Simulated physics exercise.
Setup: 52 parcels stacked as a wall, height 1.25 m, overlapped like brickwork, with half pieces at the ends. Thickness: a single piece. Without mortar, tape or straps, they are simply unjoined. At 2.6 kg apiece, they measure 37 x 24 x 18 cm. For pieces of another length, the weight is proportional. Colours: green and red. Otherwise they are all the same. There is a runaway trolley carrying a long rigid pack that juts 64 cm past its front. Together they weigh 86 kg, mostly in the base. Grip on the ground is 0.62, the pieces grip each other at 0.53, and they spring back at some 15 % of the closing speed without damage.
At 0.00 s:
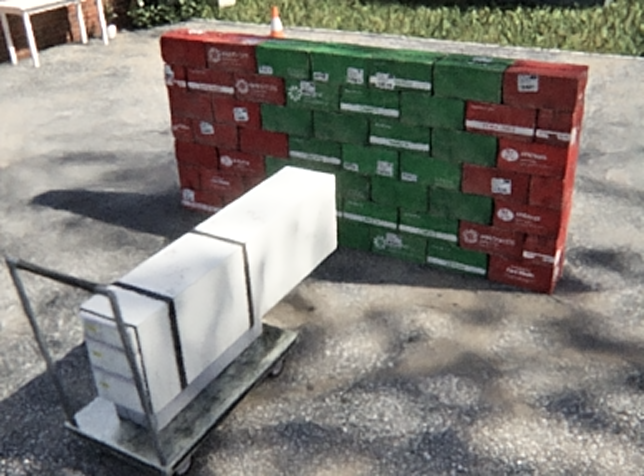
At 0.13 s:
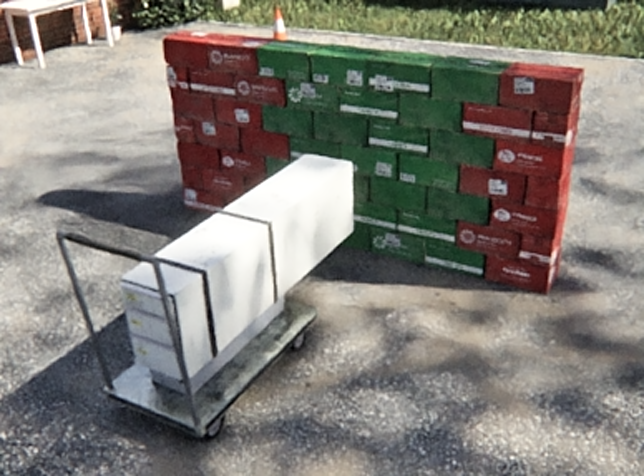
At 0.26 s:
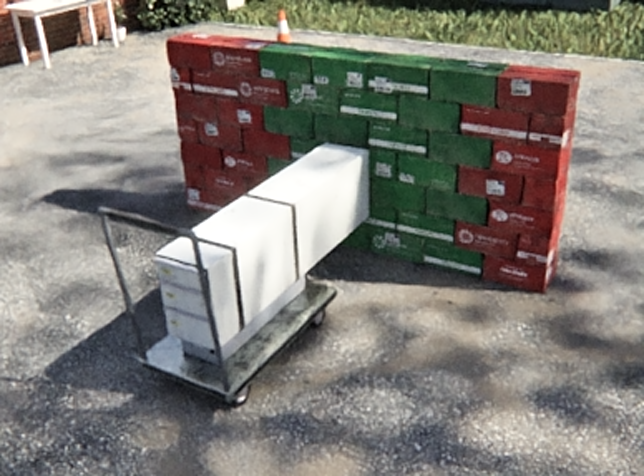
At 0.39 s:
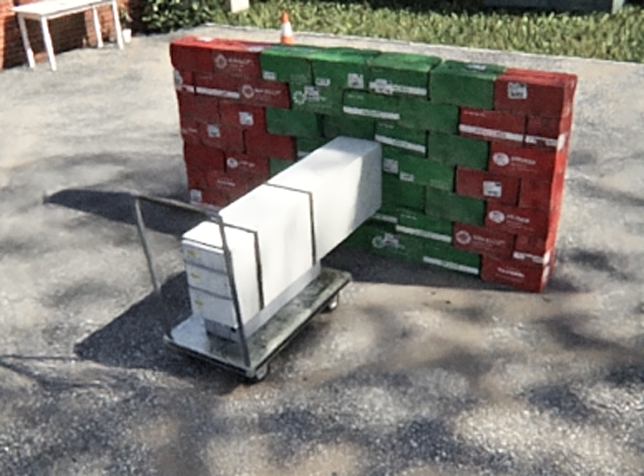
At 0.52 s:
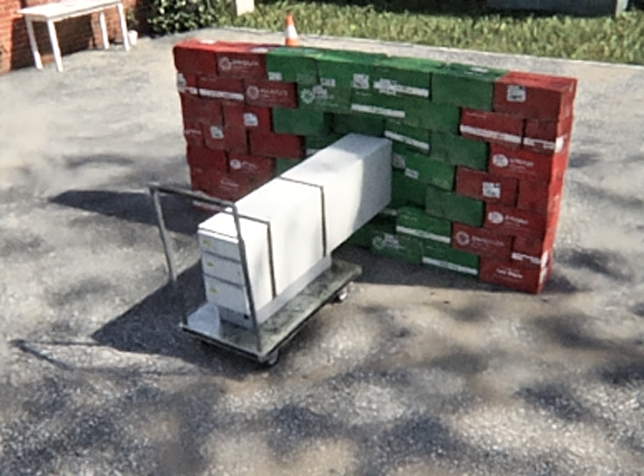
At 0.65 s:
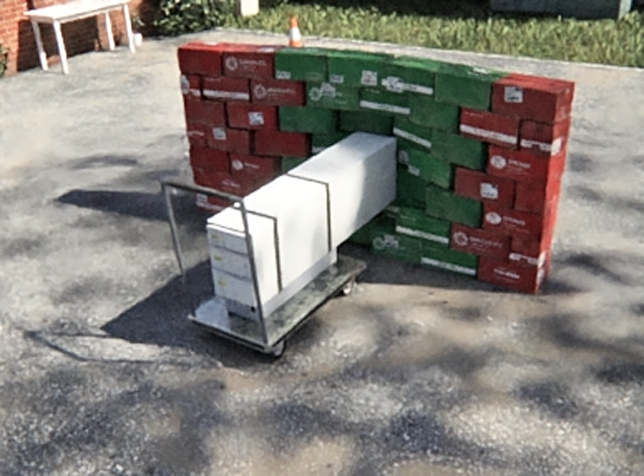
In a sunlit paved yard, a trolley carrying a long white block rolls into a red and green box wall, pushing boxes backward.
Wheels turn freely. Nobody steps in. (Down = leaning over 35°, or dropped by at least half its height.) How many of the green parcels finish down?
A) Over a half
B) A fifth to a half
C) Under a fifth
A.
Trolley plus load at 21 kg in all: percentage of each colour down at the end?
Red 0, green 0 %.
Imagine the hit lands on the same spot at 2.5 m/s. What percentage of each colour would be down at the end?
Down at the end: Red 30 per cent, green 70 per cent.
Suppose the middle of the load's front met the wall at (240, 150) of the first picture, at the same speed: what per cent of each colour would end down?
Down at the end: Red 50 percent, green 40 percent.
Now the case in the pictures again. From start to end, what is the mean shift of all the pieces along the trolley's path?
Mean shift: Around 60 cm.
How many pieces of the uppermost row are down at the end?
That makes 7 in total.
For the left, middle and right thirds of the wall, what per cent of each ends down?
The thirds come out at 40 on the left, 80 in the middle and 40 on the right, in per cent.
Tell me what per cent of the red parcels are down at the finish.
The red group ends with 30% down.
By 1.14 s, load 35 cm past the wall's line, still rolling; 12 of the 25 green parcels down (12 of 52 in all colours); top green parcel tilted 29°, 13 cm lower; top red parcel tilted 34°.
By 1.62 s, load 39 cm past the wall's line, stopped; 19 of the 25 green parcels down (27 of 52 in all colours); top green parcel on its side; top red parcel tilted 61°, 72 cm lower.
When it is over (3.2 s), load 39 cm past the wall's line, stopped; 19 of the 25 green parcels down (27 of 52 in all colours); top green parcel upside down; top red parcel 1.07 m lower. That is 76 per cent. In pixels of the last frame, middles, top green parcel near (387, 121), top red parcel near (165, 129).
